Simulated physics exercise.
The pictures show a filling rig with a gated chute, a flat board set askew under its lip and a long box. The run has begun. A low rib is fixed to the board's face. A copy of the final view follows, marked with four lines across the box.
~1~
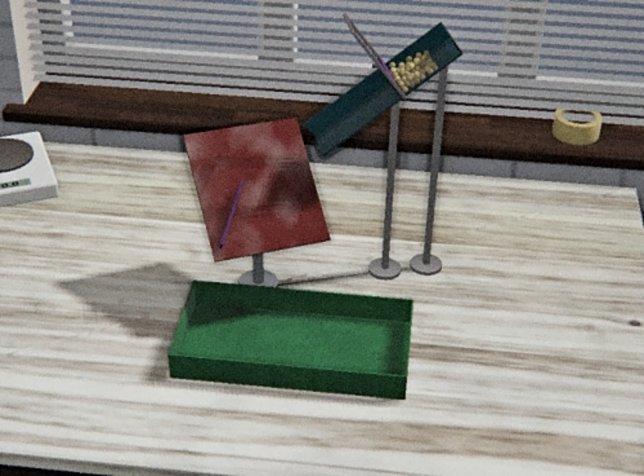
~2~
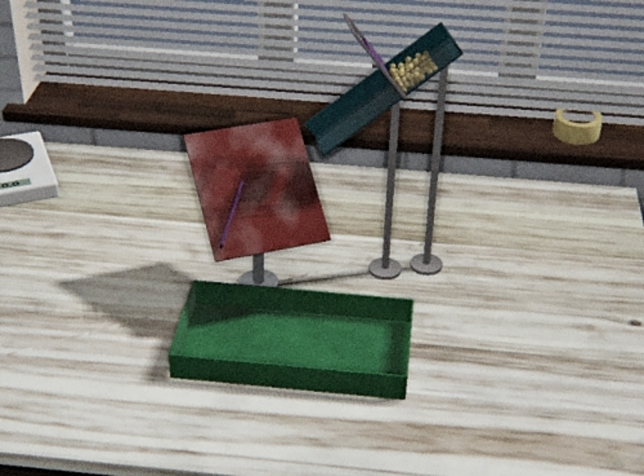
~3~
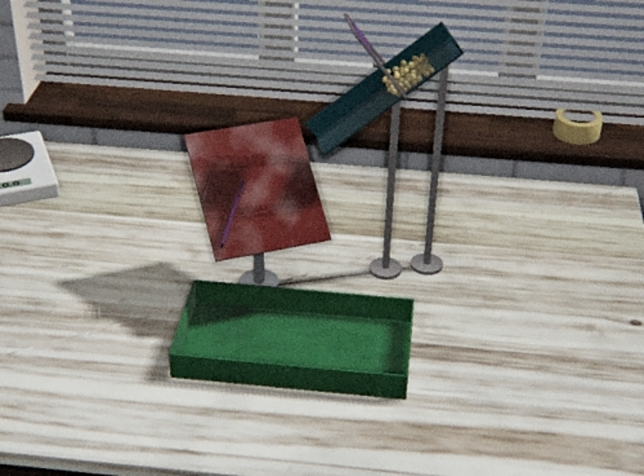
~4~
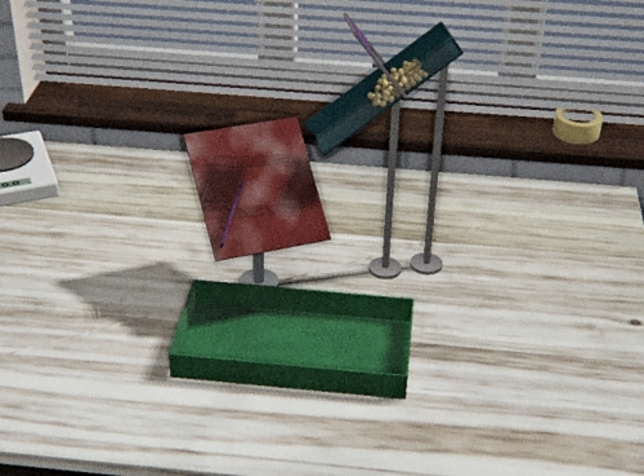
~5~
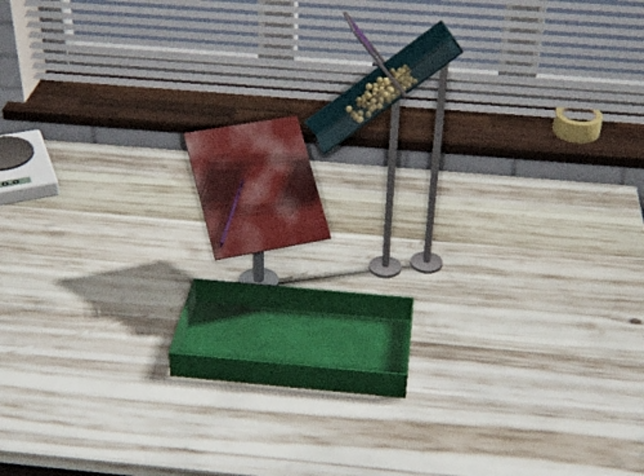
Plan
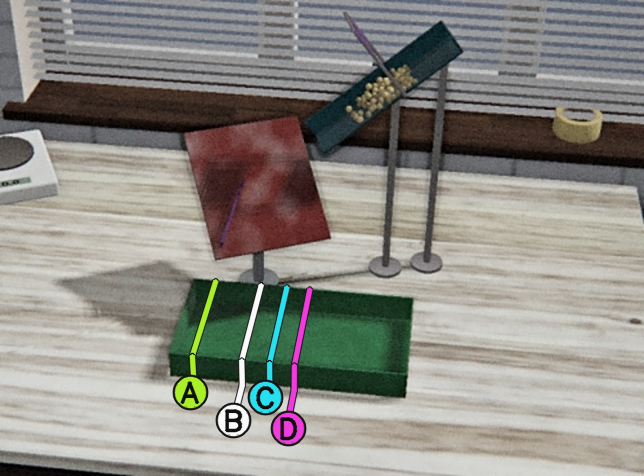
A dark teal chute slopes down to the left on two grey stands above a pale, streaked wooden tabletop, seen from slightly above with a blind-covered window behind. A tilted red board stands below its lip, behind an empty green box, with a white device at left and a yellow ring on the dark sill. The pale beans slide partway down the chute, spreading out, while the camera stays still.
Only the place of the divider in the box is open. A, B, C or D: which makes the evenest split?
B works best here.
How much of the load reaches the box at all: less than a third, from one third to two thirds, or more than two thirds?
It is more than two thirds.
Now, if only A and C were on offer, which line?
Here it is line C.
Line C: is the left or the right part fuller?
The left side.
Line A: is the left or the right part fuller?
Right.
On the marked copy, line A crosses the front rim at (192, 355); line B crosses the front rim at (241, 359); line C crosses the front rim at (269, 362); line D crosses the front rim at (294, 364).
For line A, of what is caught, a stray few on the left of the divider, nearly all on the right.
For line B, of what is caught, about half on the left of the divider, about half on the right.
For line C, of what is caught, most on the left of the divider, about a quarter on the right.
For line D, of what is caught, nearly all on the left of the divider, a small part on the right.
